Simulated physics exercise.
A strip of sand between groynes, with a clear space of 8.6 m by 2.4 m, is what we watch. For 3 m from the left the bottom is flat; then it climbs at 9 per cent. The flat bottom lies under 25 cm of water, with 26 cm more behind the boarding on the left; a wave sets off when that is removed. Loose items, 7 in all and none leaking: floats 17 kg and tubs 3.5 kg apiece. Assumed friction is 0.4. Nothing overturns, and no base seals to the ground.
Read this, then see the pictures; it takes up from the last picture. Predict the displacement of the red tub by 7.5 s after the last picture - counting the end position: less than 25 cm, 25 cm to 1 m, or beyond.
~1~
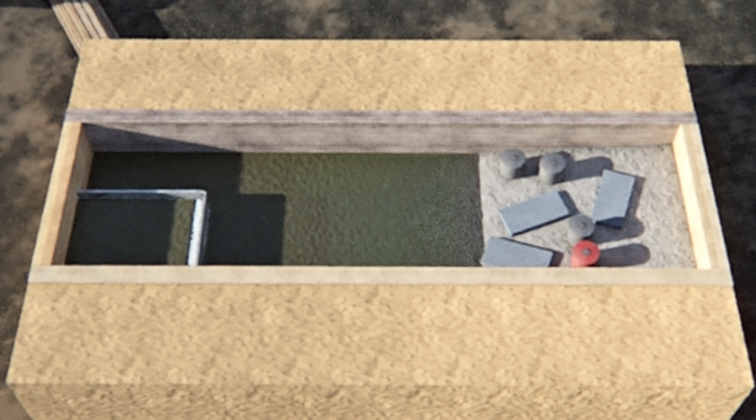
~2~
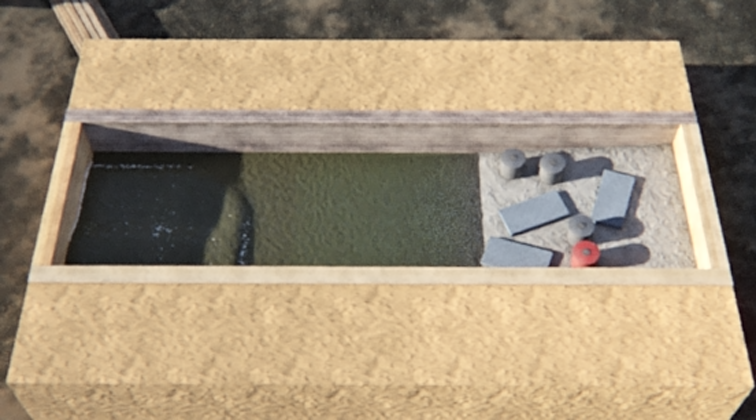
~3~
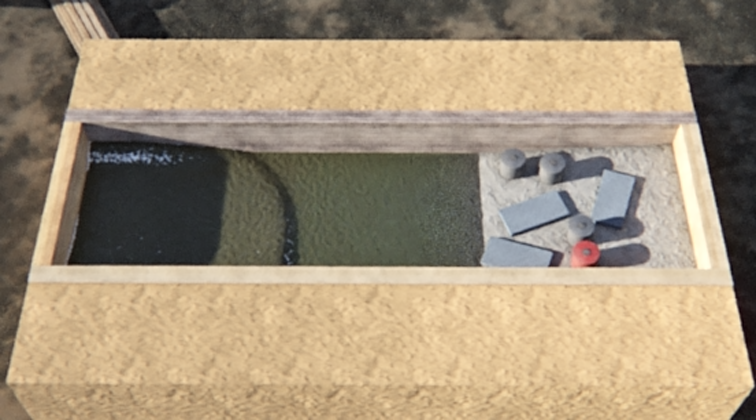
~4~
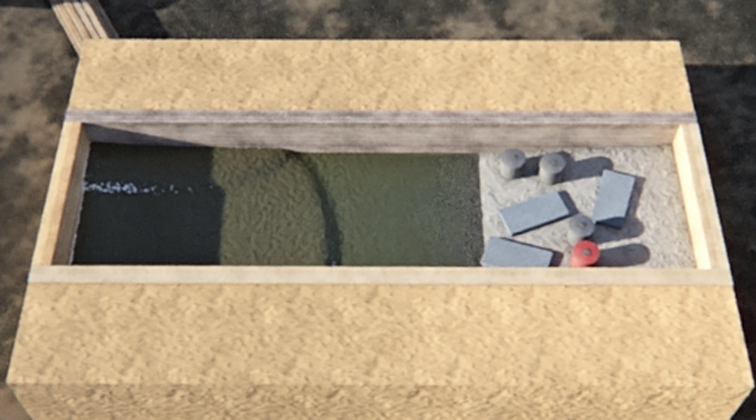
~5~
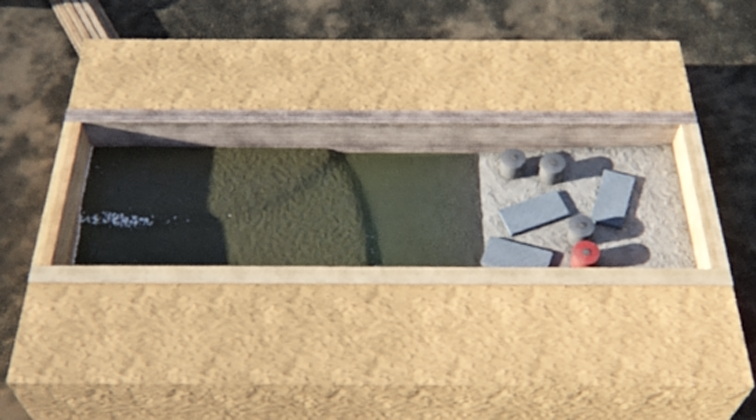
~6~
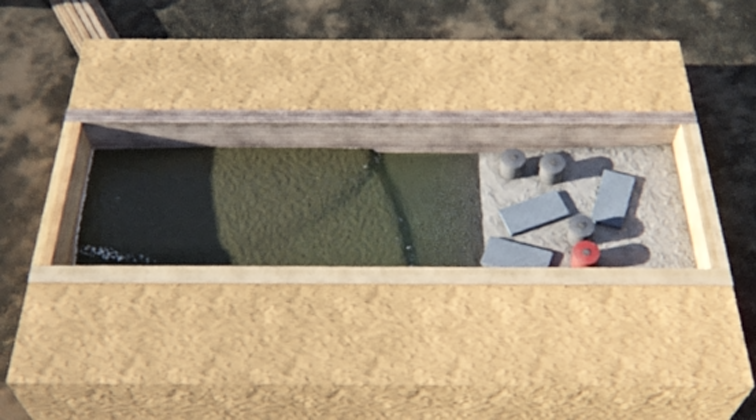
My answer: The red tub moves a short distance.
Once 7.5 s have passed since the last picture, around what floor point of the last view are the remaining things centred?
I'd put it close to (495, 218) in the last view.
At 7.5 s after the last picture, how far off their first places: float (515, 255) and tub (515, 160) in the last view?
250 cm, 200 cm.
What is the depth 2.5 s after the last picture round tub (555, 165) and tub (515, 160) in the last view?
I'd estimate 4 cm for the first and 7 cm for the second.
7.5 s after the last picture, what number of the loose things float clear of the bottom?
I'd say 3 of them.
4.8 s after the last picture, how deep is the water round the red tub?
2 cm or so.
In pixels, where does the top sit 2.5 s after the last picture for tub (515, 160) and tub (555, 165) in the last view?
Somewhere about (556, 145) and (592, 153).
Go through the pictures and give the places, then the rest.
In the first frame, the red tub at (588, 252) rests on the ground; 13.7 m2 under water; 0 of 7 have shifted.
In the second frame, the red tub at (588, 252) rests on the ground; water covers 13.7 m2; 0 of 7 have shifted.
In the third frame, the red tub at (588, 252) rests on the ground; 13.7 m2 under water; 0 of 7 have shifted.
In the fourth frame, the red tub at (588, 252), on the bottom; 13.7 m2 under water; 0 of 7 have shifted.
In the fifth frame, the red tub at (588, 252), on the bottom; 13.7 m2 under water; 0 of 7 have shifted.
In the sixth frame, the red tub at (588, 252) rests on the ground; water covers 13.7 m2; 0 of 7 have shifted.
Then, 0.6 s after the last picture the red tub is near (588, 252), 0.0 m from its start, aground; 0 afloat.
Then, 2.5 s after the last picture the red tub is near (590, 252), 0.0 m from its start, aground; 3 afloat.
Then, 4.8 s after the last picture the red tub is near (623, 246), 0.5 m from its start, aground; 3 afloat.
Then, 7.5 s after the last picture the red tub is near (623, 246), 0.5 m from its start, aground; 3 afloat.
